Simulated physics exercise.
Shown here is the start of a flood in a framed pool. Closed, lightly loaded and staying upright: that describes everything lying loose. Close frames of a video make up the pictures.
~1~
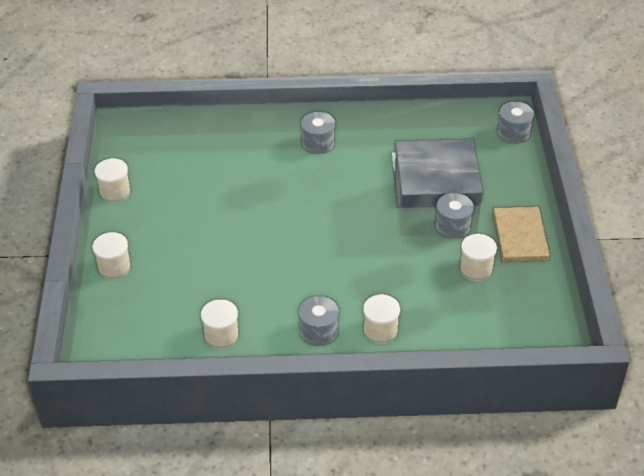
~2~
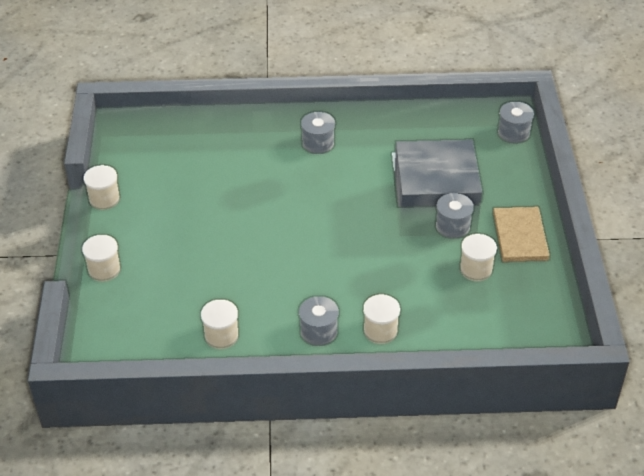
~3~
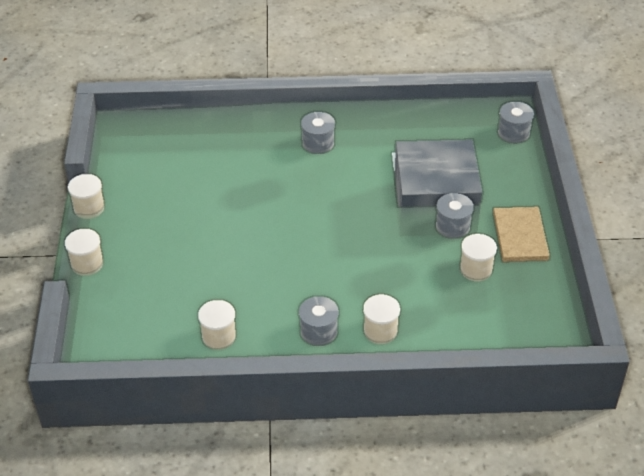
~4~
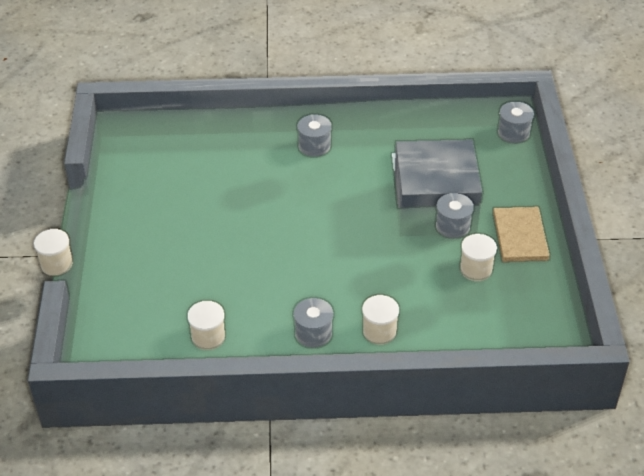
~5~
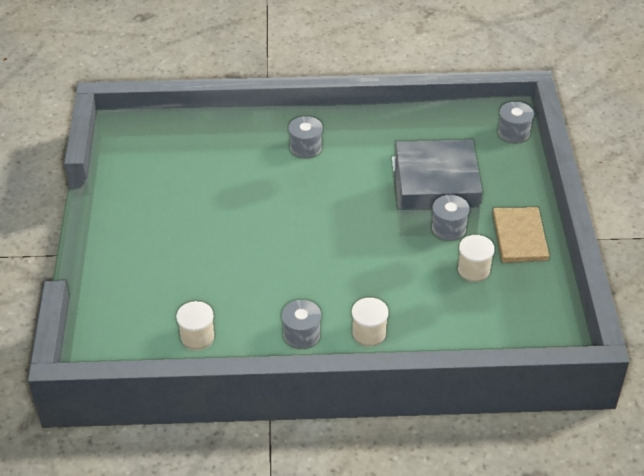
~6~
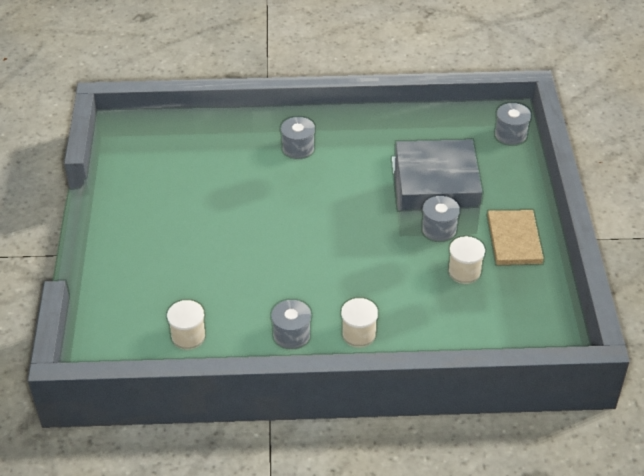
A shallow green pool framed in dark grey sits on a stone-tiled floor, seen from above at an angle by a still camera. Five white and four dark cylinders are scattered around it, with a dark block and a flat tan piece at right. A gap appears in the left wall, the two leftmost white cylinders slide out through it and disappear, and the other cylinders and tan piece drift slightly left.
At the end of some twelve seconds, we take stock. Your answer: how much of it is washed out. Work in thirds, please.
That would be under a third.
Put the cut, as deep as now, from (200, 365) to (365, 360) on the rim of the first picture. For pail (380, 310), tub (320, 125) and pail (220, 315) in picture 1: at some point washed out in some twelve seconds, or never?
Each object, in the order asked: Flushed / not flushed / flushed.
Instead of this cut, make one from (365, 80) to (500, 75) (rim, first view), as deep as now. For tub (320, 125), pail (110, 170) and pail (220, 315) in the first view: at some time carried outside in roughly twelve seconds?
Lost, retained, retained.
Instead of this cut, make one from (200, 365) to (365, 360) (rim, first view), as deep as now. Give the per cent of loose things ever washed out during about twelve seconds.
My estimate is some 30 percent.
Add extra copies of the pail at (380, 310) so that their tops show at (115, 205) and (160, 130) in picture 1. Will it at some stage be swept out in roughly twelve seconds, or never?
Taking them in order, the first is lost through the gap and the second is lost through the gap.
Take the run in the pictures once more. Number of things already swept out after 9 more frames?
Tally: 2.
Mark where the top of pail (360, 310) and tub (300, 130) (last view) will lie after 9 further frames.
Tops end up close to (326, 316) and (265, 139) respectively.
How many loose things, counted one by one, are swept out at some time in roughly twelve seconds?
Number: 3.
A moment on, 2 of 10 are out; 8 afloat.
Next, 2 of 10 are out; 8 afloat.
Later, 2 of 10 are out; 8 afloat.
In the end, 3 of 10 are out; 7 afloat.
